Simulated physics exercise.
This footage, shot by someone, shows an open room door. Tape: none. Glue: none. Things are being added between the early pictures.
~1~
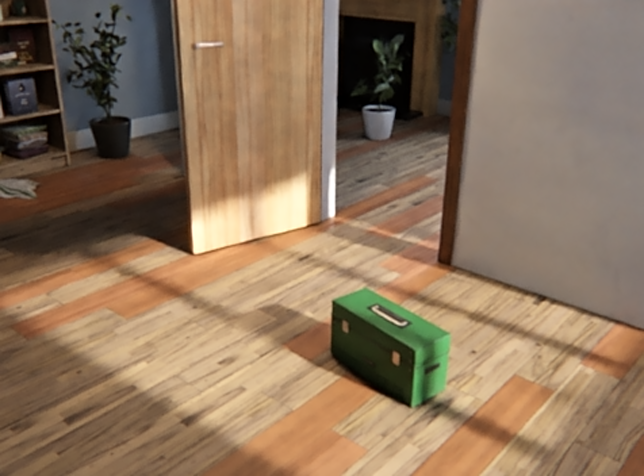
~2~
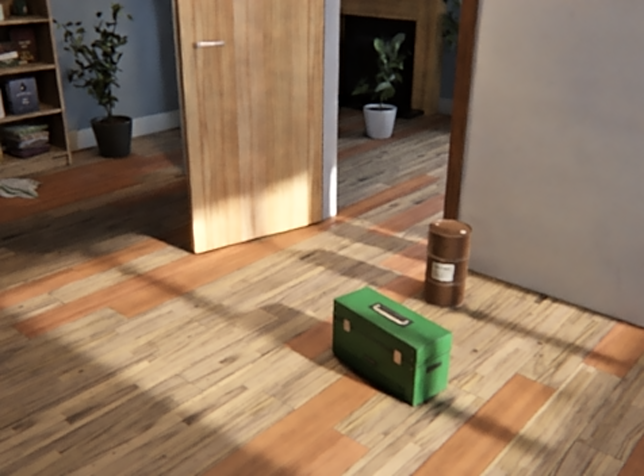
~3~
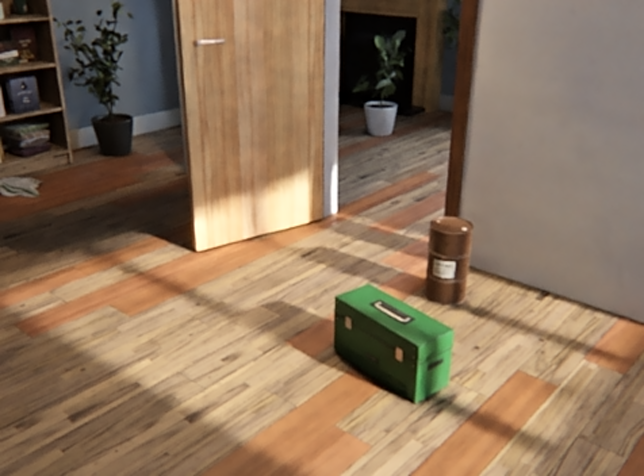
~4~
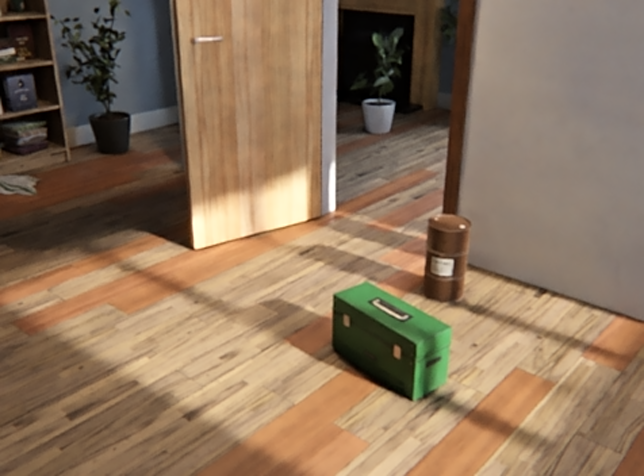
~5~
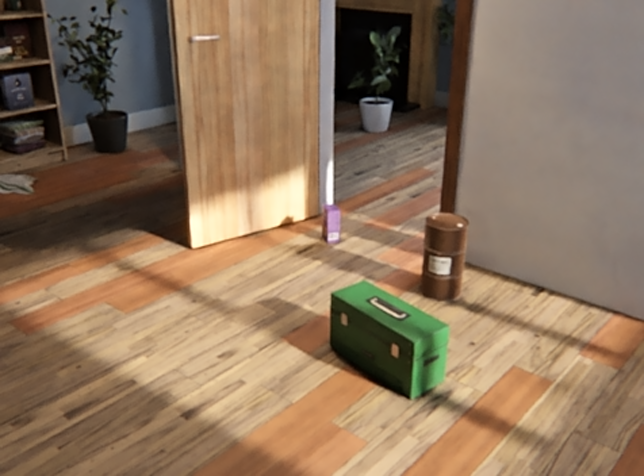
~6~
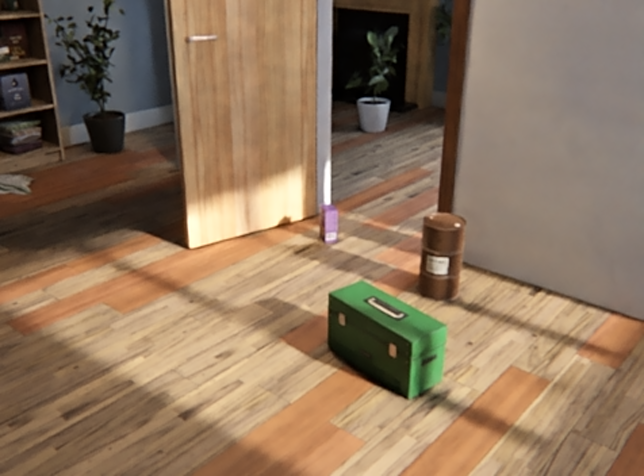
A wide open wooden door standing still as a brown canister, then a purple carton, appear near a green toolbox.
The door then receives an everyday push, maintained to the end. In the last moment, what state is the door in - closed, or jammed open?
You can tell the door fits into the frame okay.
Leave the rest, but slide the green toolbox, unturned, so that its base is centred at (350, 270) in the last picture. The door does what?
The door gets held up.
Then, 0.90 s later than the last frame, door at 76°.
Then, 1.50 s later than the last frame, door at 39°; purple carton moved a little near (336, 223).
Then, 1.80 s later than the last frame, door at 20°; purple carton moved well along near (356, 220).
Then, 2.10 s later than the last frame, door at 1°; purple carton moved well along near (372, 215).
When it is over, door at 0°; moved from the start, purple carton; the other 2 as before. End places, in pixels of the last picture, purple carton near (375, 214).
